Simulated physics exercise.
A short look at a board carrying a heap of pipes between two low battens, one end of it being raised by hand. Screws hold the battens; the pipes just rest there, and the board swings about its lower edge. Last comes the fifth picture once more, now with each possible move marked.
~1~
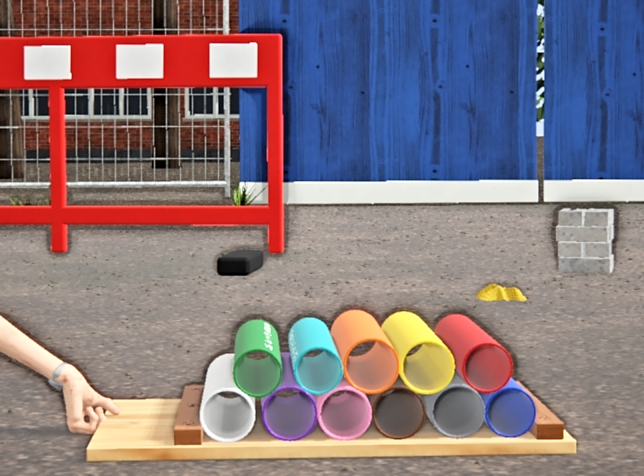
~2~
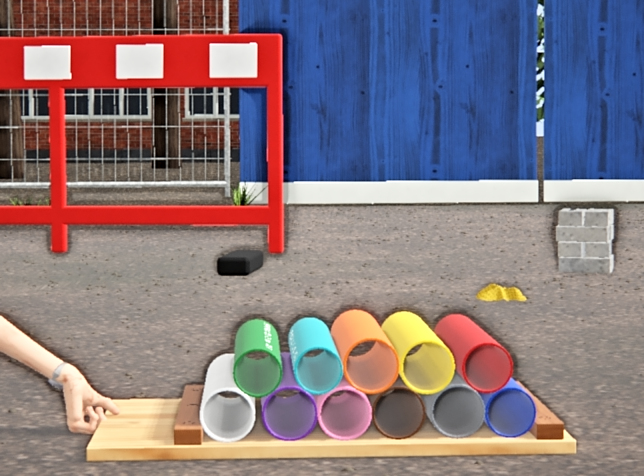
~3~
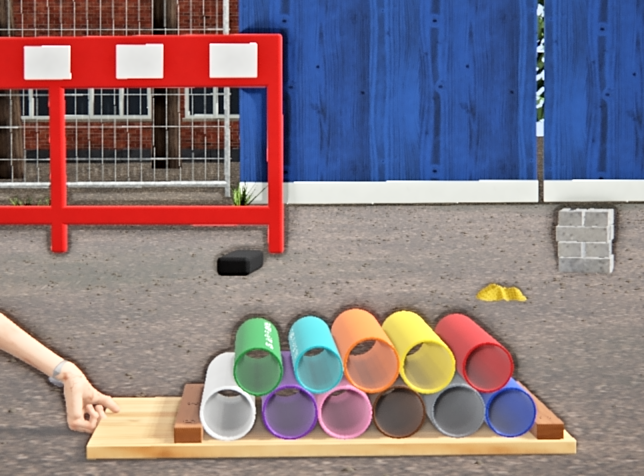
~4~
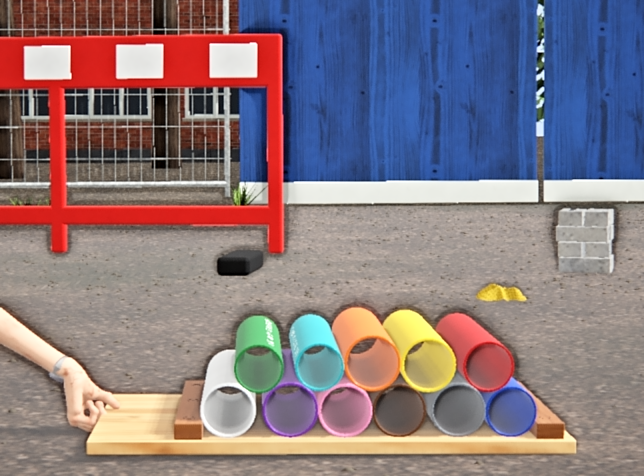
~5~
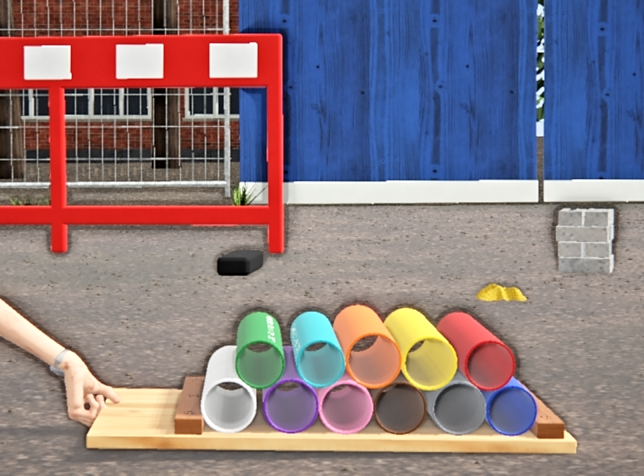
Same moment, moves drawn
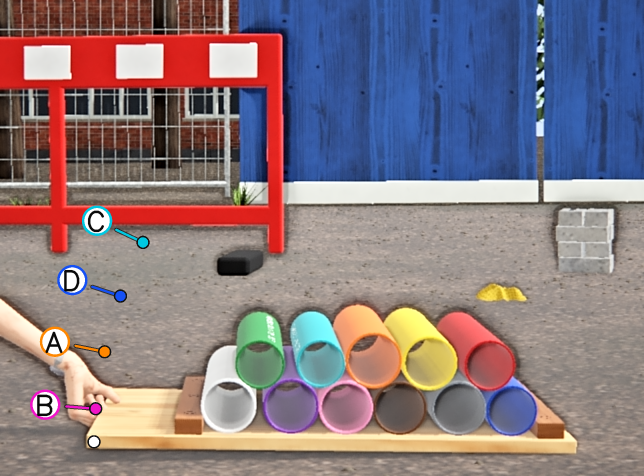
In this clip, a hand at the left slowly lifts one end of a wooden board by a slight amount, while the two rows of colourful pipes stacked between its end blocks rise a little with it on the left side.
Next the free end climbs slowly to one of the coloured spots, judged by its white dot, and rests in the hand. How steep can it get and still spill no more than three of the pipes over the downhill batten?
Raise it to C.
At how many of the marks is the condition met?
The number is four.
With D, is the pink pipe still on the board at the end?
Yes, with D.
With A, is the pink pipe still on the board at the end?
Yes, with A.
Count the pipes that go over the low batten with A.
At A the number is none.
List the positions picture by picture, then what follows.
In the first frame, brown pipe (398, 413); grey pipe (458, 411); blue pipe (511, 412).
In the second frame, blue pipe (511, 412); green pipe (258, 373).
In the third frame, board (326, 416); white pipe (228, 414); purple pipe (290, 412); brown pipe (399, 412).
In the fourth frame, board (326, 414); white pipe (228, 410); purple pipe (291, 410).
In the fifth frame, board (327, 411); white pipe (228, 406); purple pipe (291, 406).
On the copy, A at (105, 352); B at (95, 409); C at (143, 242); D at (120, 296); the white dot at (94, 442).
On C. First, board at 16°.
Then, board at 26°.
Finally, board at 26°, none over the low batten.
By contrast, A none over the low batten; B none over the low batten; D none over the low batten.
